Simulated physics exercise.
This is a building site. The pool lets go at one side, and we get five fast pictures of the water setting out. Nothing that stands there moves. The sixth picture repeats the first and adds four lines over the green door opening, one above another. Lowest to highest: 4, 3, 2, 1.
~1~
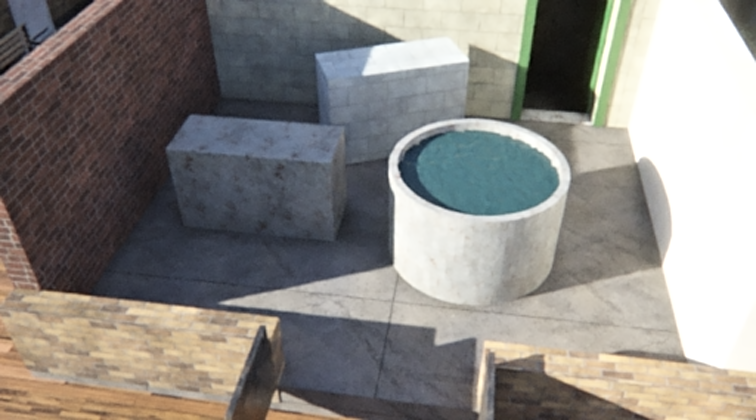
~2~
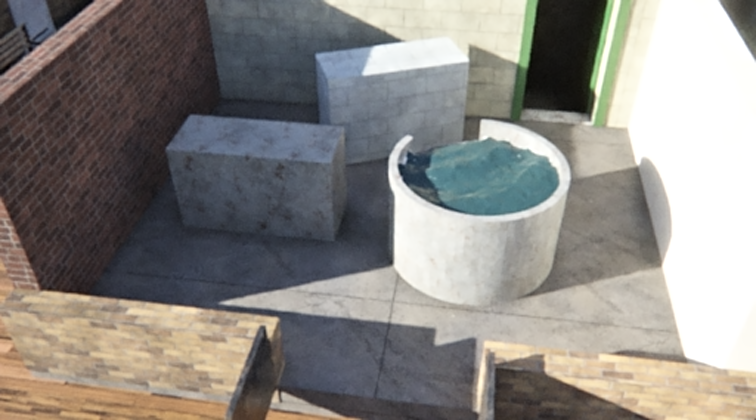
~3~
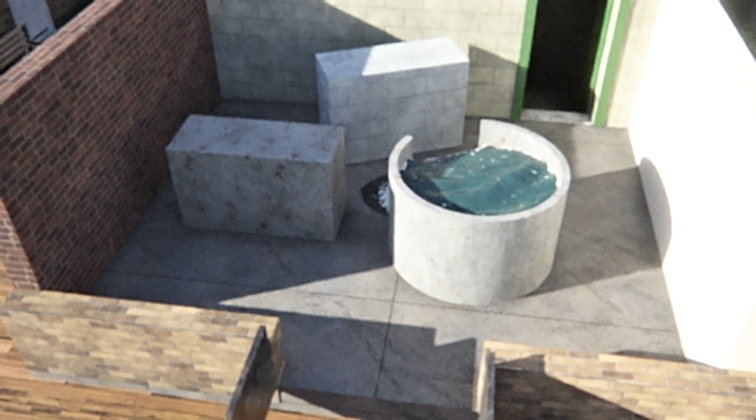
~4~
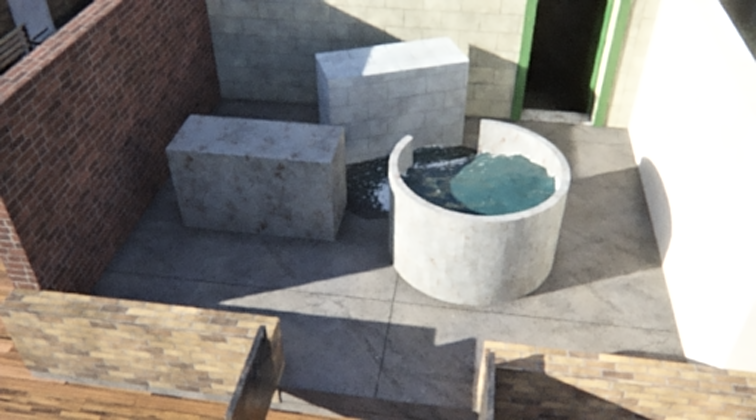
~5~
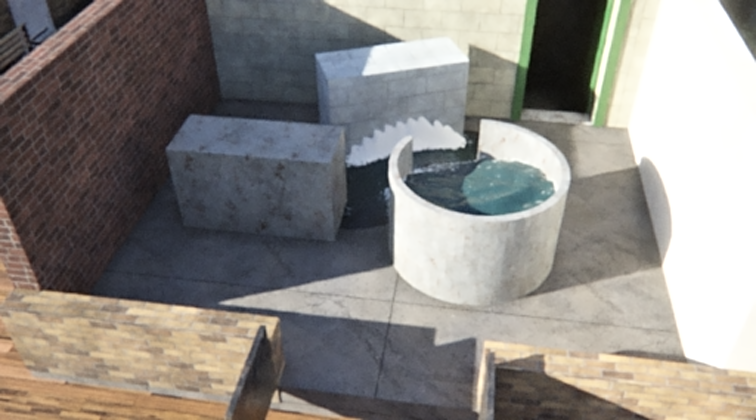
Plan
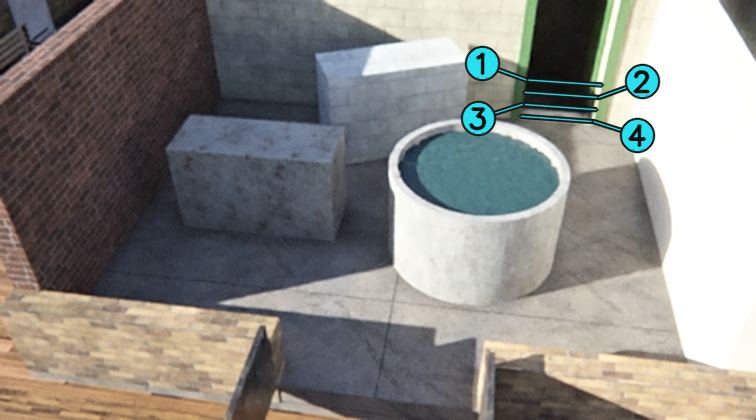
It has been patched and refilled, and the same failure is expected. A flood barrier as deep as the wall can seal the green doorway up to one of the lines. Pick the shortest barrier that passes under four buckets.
Use mark 3.
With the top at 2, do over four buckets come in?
No, that is safe.
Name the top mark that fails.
4 it is.
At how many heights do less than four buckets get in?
Three of them.
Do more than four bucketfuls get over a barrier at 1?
No, not at all.
On the marked copy, 1 at (563, 82); 2 at (561, 94); 3 at (559, 107); 4 at (557, 118); from the bottom up 4, 3, 2, 1.
Choosing 1, nothing gets over.
Choosing 2, nothing gets over.
Choosing 3, a splash gets over, under a bucket.
Choosing 4, some 15 bucketfuls get in.
